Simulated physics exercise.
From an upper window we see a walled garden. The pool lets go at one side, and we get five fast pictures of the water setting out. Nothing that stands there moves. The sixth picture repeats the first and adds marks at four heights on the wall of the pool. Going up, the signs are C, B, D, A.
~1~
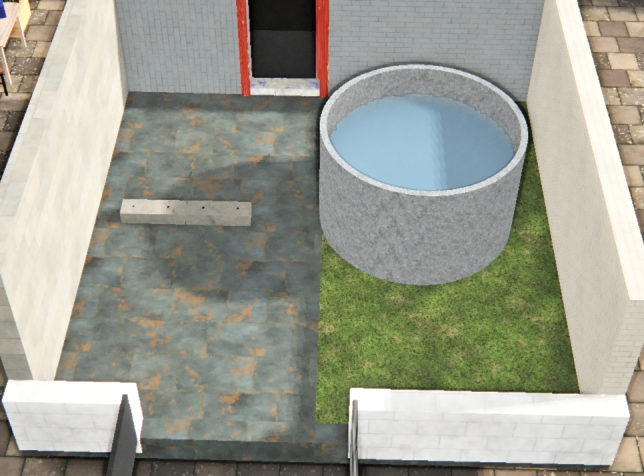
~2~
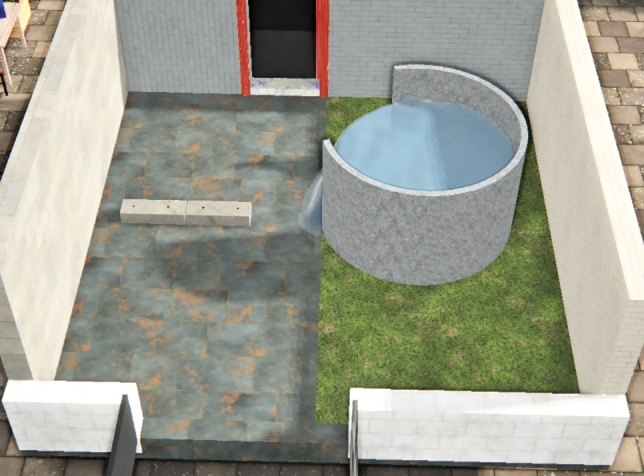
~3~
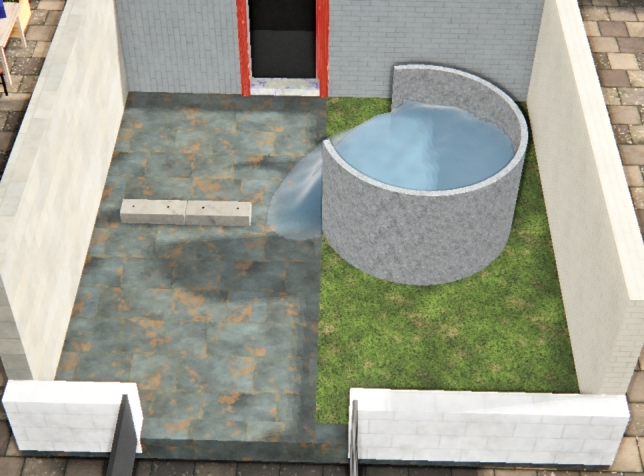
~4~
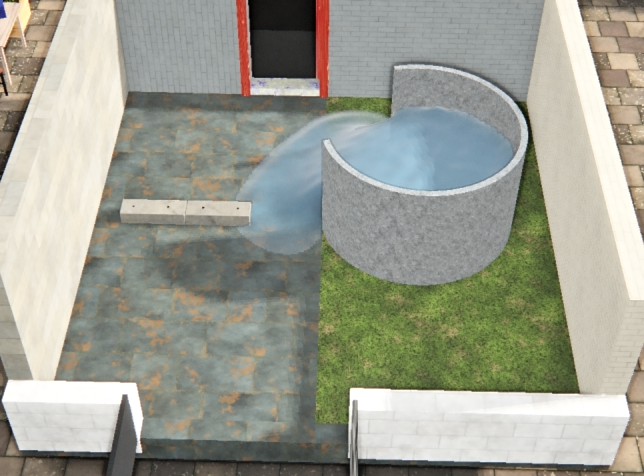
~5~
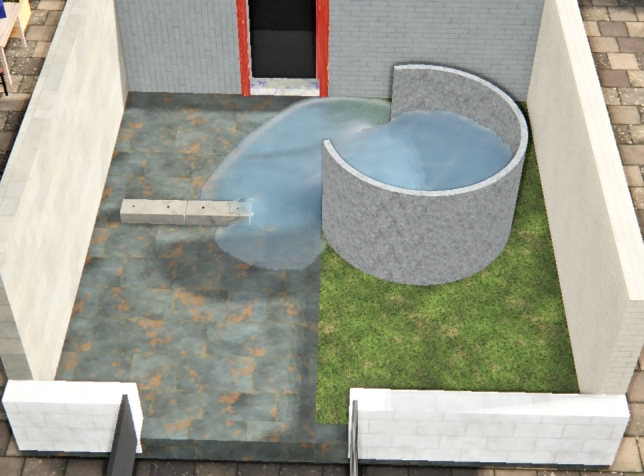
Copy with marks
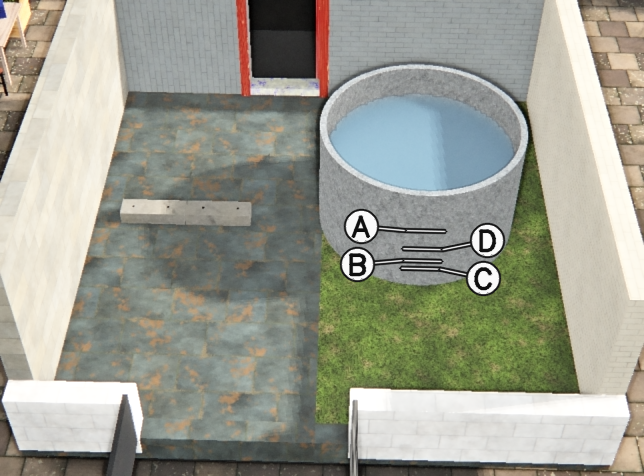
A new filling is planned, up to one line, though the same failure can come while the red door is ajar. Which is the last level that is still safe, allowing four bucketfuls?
Level B.
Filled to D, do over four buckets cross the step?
Yes.
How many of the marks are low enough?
Two of them.
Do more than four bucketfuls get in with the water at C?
No.
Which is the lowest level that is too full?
D.
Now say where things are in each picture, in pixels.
Water in the pool at rest, its middle at (421, 150); foot of the red doorway at (285, 95); open gate at (243, 383).
Water covers 2 % of the ground, its front hidden from here.
Water covers 6 % of the ground and shows as far out as (283, 231).
Water covers 11 % of the ground and shows as far out as (261, 237).
Water covers 19 % of the ground and shows as far out as (223, 245).
On the marked copy, A at (424, 231); B at (421, 261); C at (420, 268); D at (422, 249); from the bottom up C, B, D, A.
Choosing A, dozens of bucketfuls pour in.
Choosing B, a bucket or two gets in.
Choosing C, nothing gets over.
Choosing D, about 9 bucketfuls get in.
